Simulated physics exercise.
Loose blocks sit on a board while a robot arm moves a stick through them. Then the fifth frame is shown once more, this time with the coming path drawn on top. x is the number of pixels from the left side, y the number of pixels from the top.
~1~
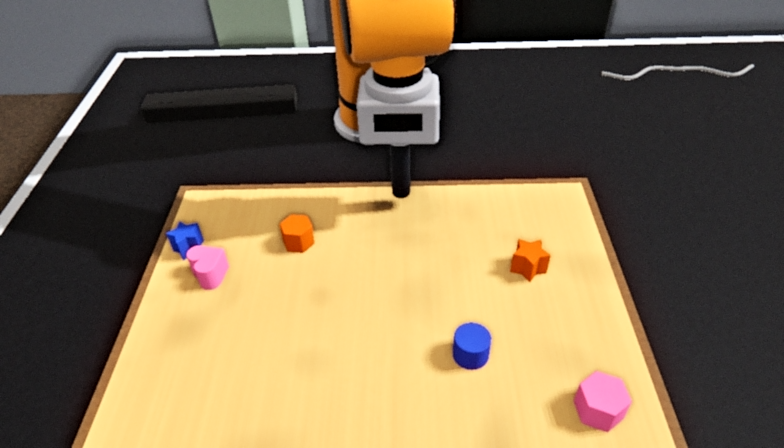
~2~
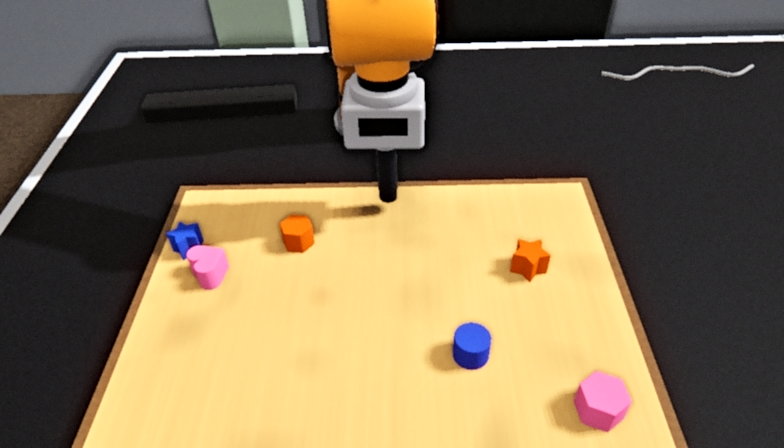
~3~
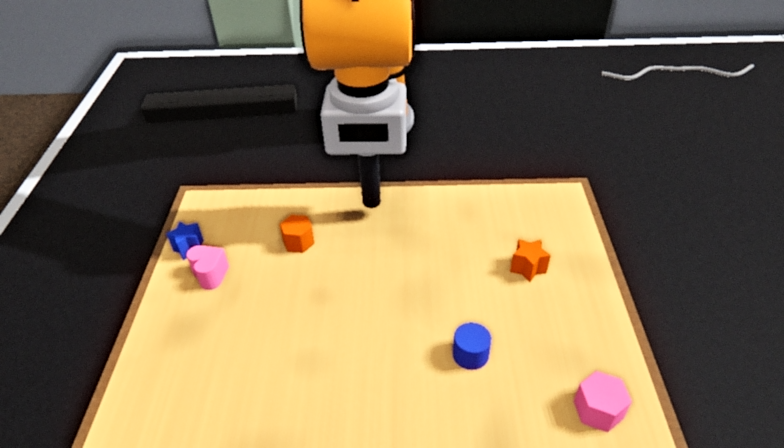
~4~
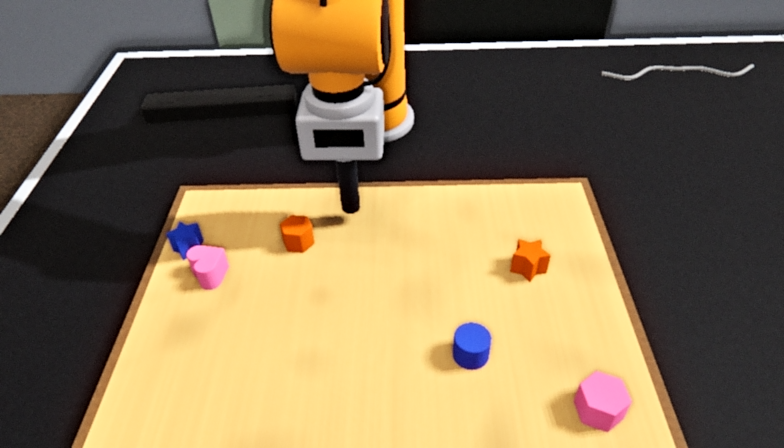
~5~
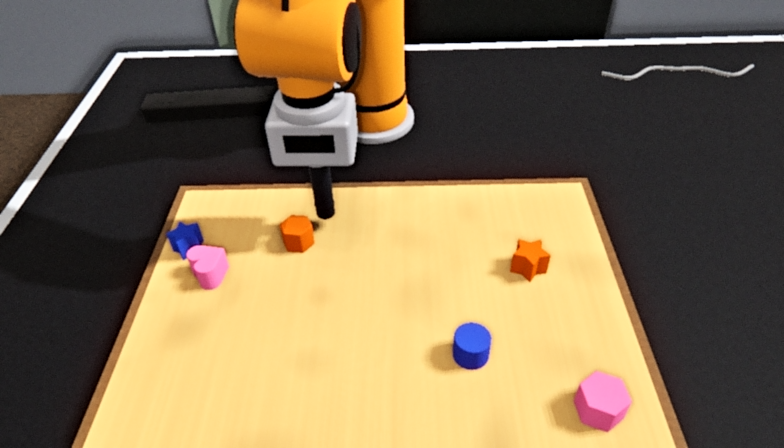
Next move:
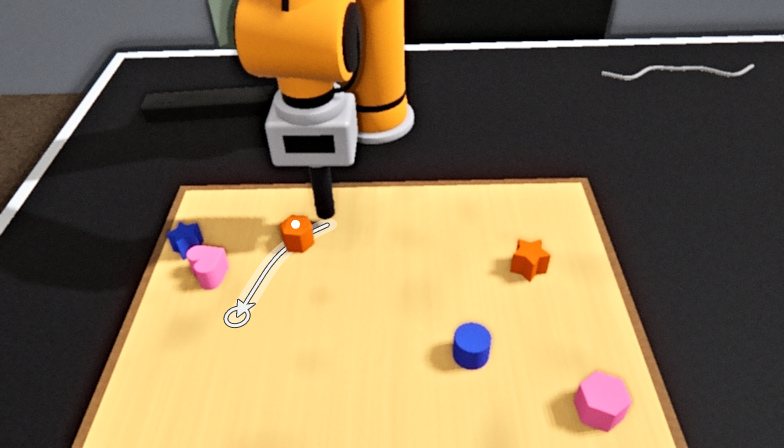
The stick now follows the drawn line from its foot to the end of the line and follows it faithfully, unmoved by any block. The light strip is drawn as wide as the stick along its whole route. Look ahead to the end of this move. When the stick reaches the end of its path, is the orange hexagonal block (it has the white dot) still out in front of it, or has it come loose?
It will keep going ahead of the stick.
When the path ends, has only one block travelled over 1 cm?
Going by the path, yes.
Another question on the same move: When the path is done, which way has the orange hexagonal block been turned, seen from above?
Turns anticlockwise.
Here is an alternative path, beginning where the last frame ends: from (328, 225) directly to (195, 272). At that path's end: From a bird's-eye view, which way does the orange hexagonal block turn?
It makes a counterclockwise turn.
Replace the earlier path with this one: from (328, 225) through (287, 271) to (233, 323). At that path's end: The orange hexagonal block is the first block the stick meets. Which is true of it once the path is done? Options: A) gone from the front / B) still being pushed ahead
I'll go with A - gone from the front.
Drawn move, from (328, 225) by way of (289, 246) and (261, 278) to (237, 317); the dot is on the orange hexagonal block.
The first path, step by step. One third of the way, stick at (286, 236); orange hexagonal block at (270, 245), turned 30° anticlockwise.
Two thirds of the way, stick at (258, 268); orange hexagonal block at (247, 280), turned 55° anticlockwise.
At the end, stick at (233, 306); pink heart-shaped block still; orange hexagonal block at (227, 322), turned 80° anticlockwise.
